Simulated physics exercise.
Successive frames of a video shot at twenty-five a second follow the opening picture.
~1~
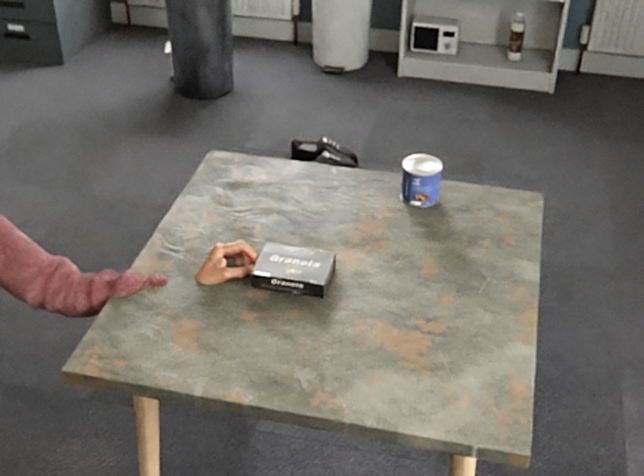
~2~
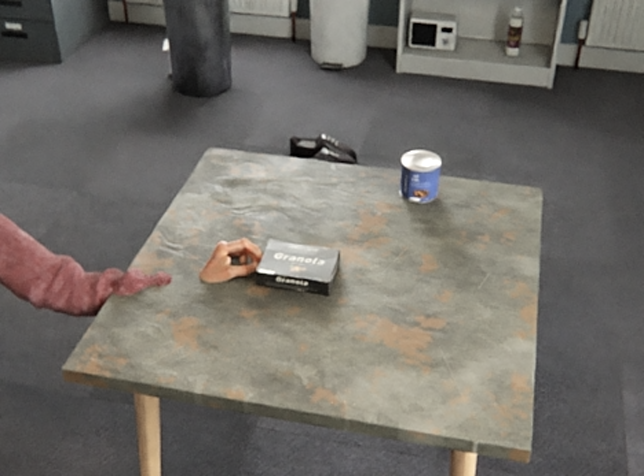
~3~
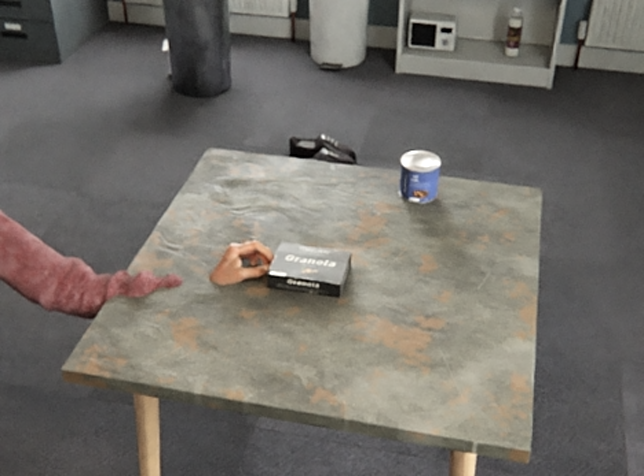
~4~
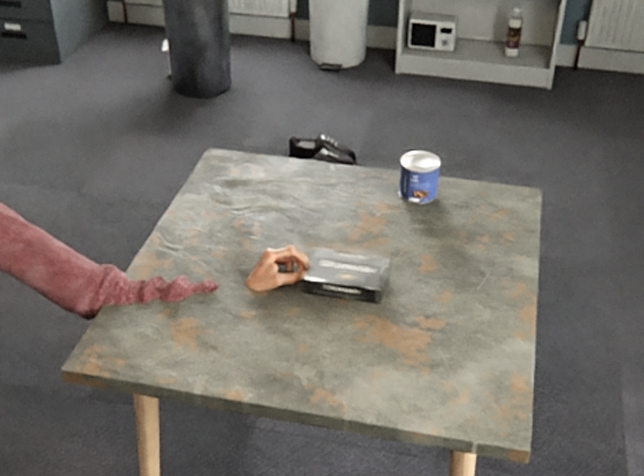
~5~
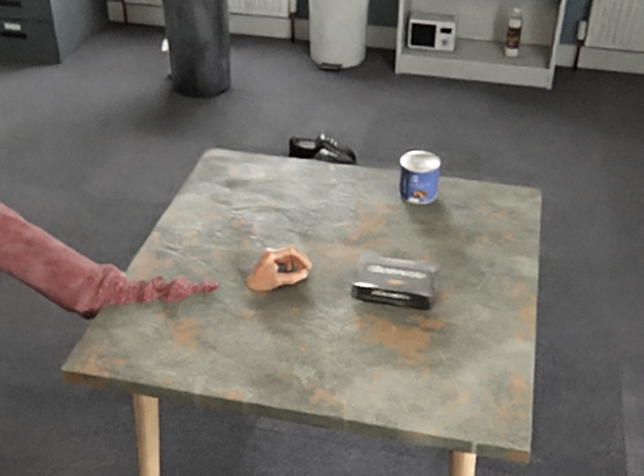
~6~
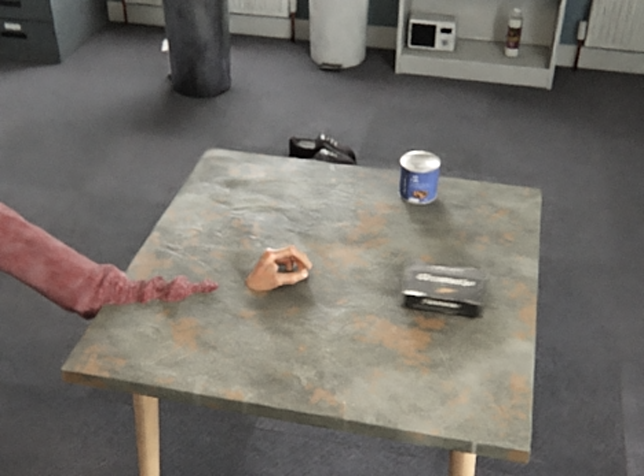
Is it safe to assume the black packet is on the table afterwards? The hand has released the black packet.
Most likely it is no longer on the table.
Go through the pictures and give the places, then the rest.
Under the hand; black packet (295, 269), in the first picture.
Under the hand; black packet (299, 267), in the second picture.
Under the hand; black packet (310, 269), in the third picture.
Black packet (347, 275), in the fourth picture.
Black packet (395, 280) displaced about its own width, in the fifth picture.
Black packet (444, 288) displaced about its own width, in the sixth picture.
Then, 0.30 s past the last view, black packet now off the table.
Then, 0.50 s past the last view, things are still on the move.
Finally, off the table, black packet.
